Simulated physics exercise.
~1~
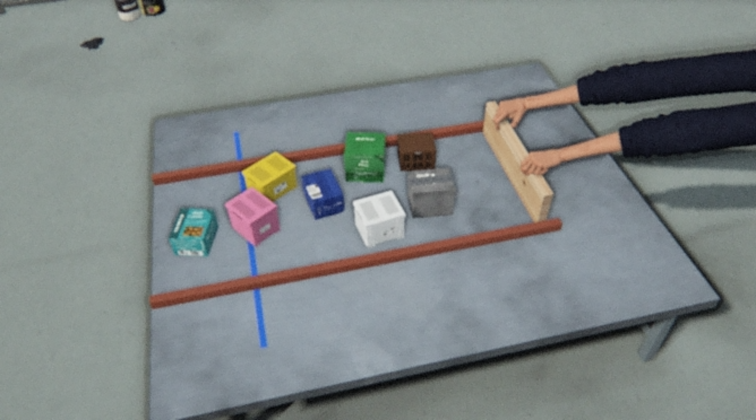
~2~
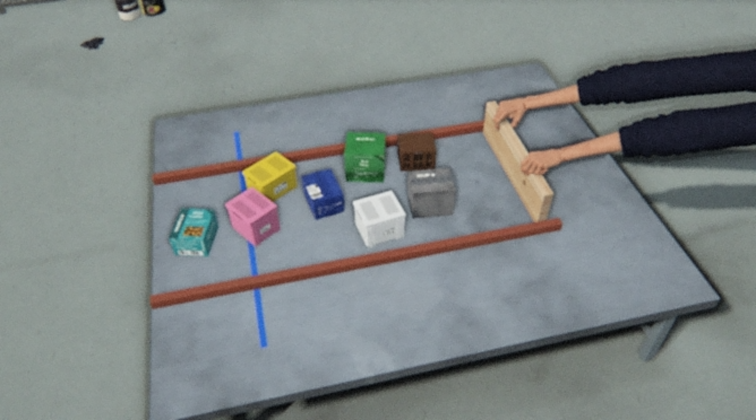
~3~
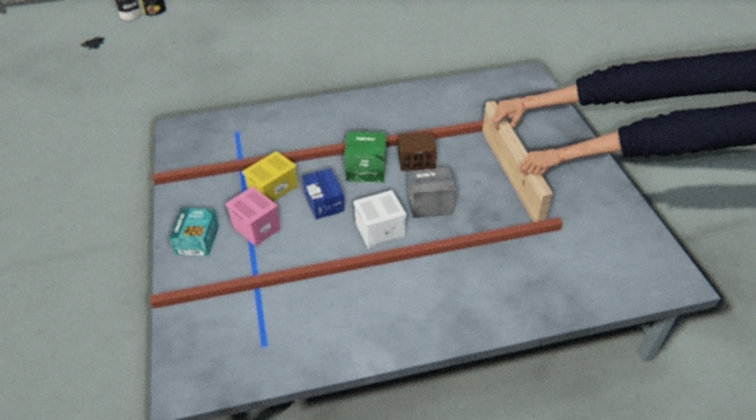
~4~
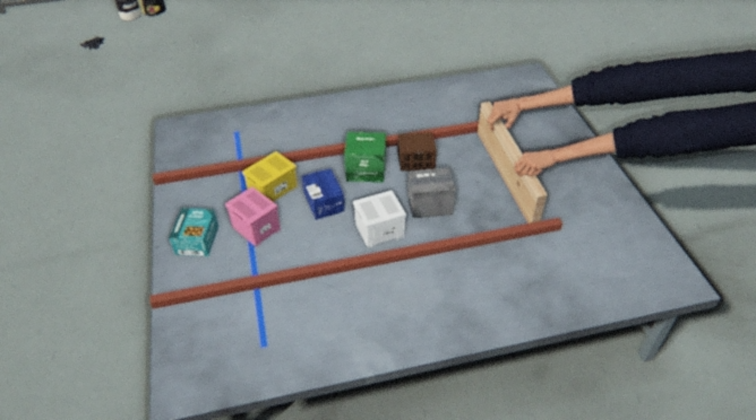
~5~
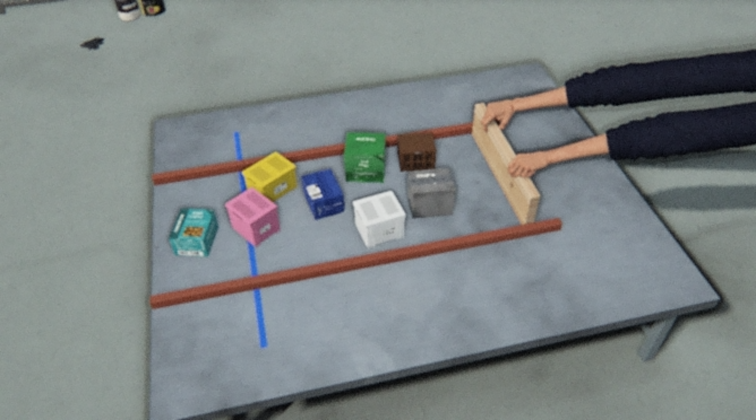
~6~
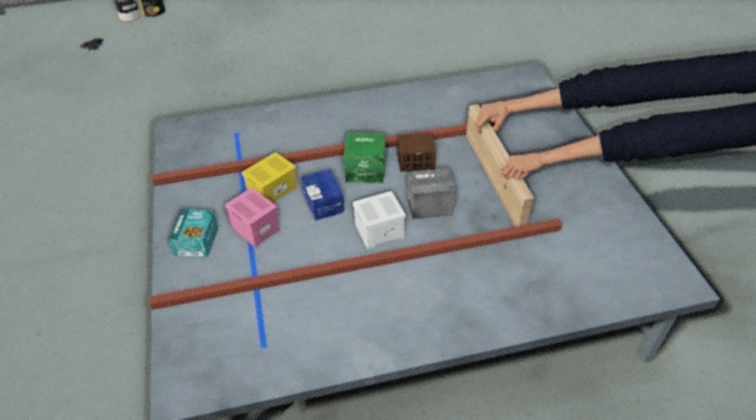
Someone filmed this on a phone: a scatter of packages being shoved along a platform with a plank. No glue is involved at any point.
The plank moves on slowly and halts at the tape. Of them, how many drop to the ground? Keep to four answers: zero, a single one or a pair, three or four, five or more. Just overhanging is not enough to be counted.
The answer is a single one or a pair.
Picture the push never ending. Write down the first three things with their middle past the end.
The yellow tote comes first, followed by the turquoise box and then the pink tote.
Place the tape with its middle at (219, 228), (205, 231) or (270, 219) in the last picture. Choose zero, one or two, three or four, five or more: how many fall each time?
Either three or four; at least five; none at all.
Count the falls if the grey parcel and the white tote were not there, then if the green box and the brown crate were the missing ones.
The answer is 1 and then 0.
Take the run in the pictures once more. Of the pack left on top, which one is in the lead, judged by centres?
The pink tote winds up nearest.
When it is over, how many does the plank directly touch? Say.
Total: 2.
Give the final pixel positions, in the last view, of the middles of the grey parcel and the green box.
They come to rest around (225, 227) and (183, 181).
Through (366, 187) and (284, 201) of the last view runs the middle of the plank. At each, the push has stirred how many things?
The first number is 6, the next one 8.
Soon after, none off yet; turquoise box at rest near (194, 233); pink tote at rest near (254, 218); yellow tote at rest near (271, 180).
Then, none off yet; turquoise box at rest near (194, 233); pink tote moved a little near (242, 224); yellow tote moved about its own width near (224, 186).
By the end, the number that fall off is one or two; fallen, yellow tote and turquoise box.
